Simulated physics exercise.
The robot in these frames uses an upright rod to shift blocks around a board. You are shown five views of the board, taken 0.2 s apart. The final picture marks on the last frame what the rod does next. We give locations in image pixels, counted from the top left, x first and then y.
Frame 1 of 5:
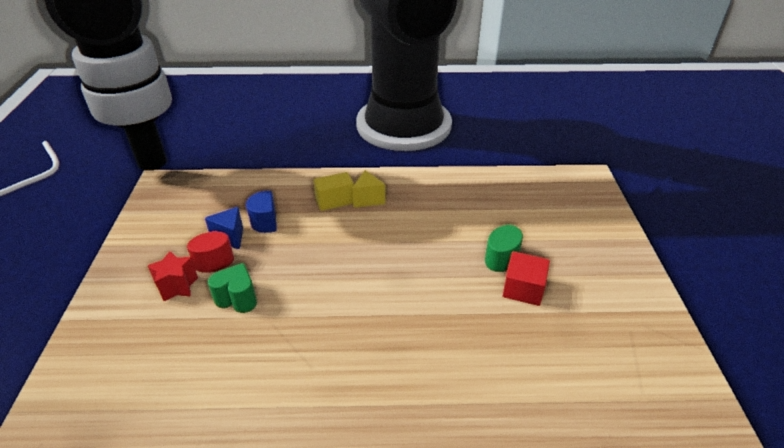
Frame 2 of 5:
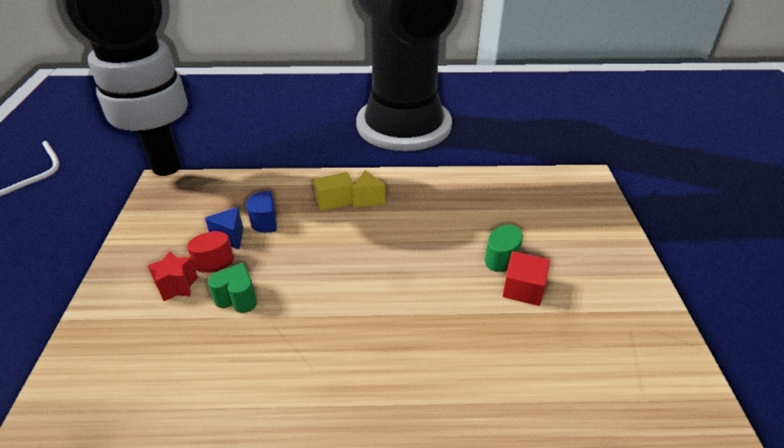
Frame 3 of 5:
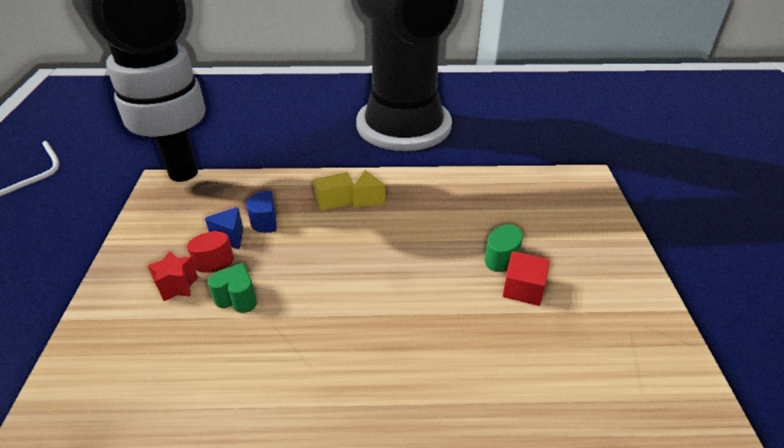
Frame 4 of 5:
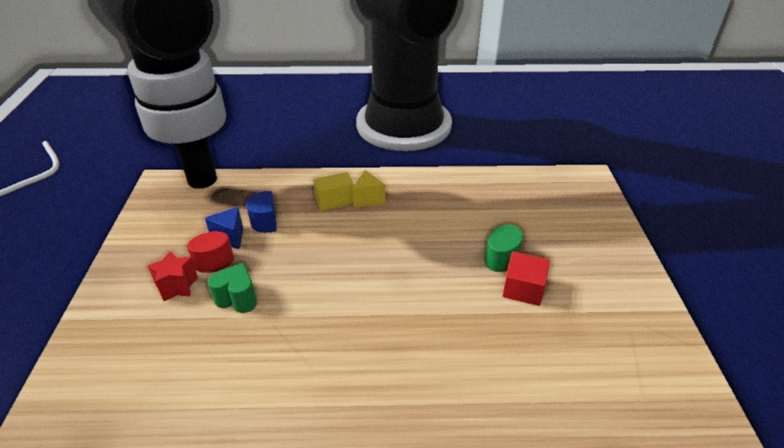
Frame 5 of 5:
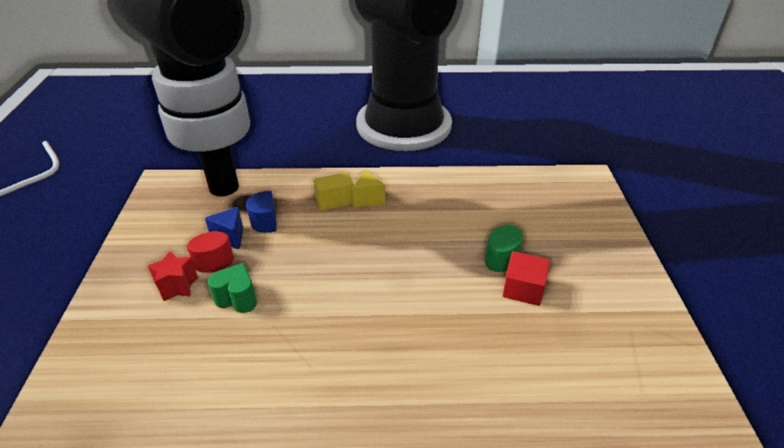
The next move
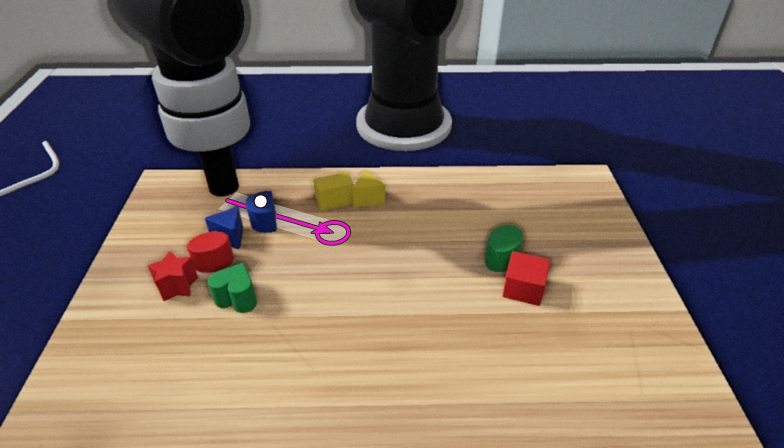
The robot's upright rod moved slowly right and slightly toward the viewer, from the board's back left corner to just behind the blue blocks, while the red, green, blue and yellow blocks stayed still.
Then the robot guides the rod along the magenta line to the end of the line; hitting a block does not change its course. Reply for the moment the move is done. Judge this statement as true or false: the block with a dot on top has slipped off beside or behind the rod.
True
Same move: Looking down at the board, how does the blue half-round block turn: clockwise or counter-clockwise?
It twists clockwise.
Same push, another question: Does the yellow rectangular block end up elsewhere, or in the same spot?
It stays.
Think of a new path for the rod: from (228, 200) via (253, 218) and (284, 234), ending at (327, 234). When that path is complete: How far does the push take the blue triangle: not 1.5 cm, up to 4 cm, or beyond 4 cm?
It gets moved under 1.5 cm.
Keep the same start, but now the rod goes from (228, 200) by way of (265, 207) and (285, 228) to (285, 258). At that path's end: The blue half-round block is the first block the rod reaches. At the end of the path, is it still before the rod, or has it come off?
It holds its place in front.
The drawn path runs straight from (228, 200) to (333, 233); the dot is on the blue half-round block.
On the path given first. One third of the way, rod (259, 199); blue half-round block (270, 207), turned 15° clockwise.
Two thirds of the way, rod (295, 209); blue half-round block (288, 221), turned 85° clockwise.
At the end, rod (332, 220); blue half-round block (290, 224), turned 105° clockwise; yellow rectangular block not moved.
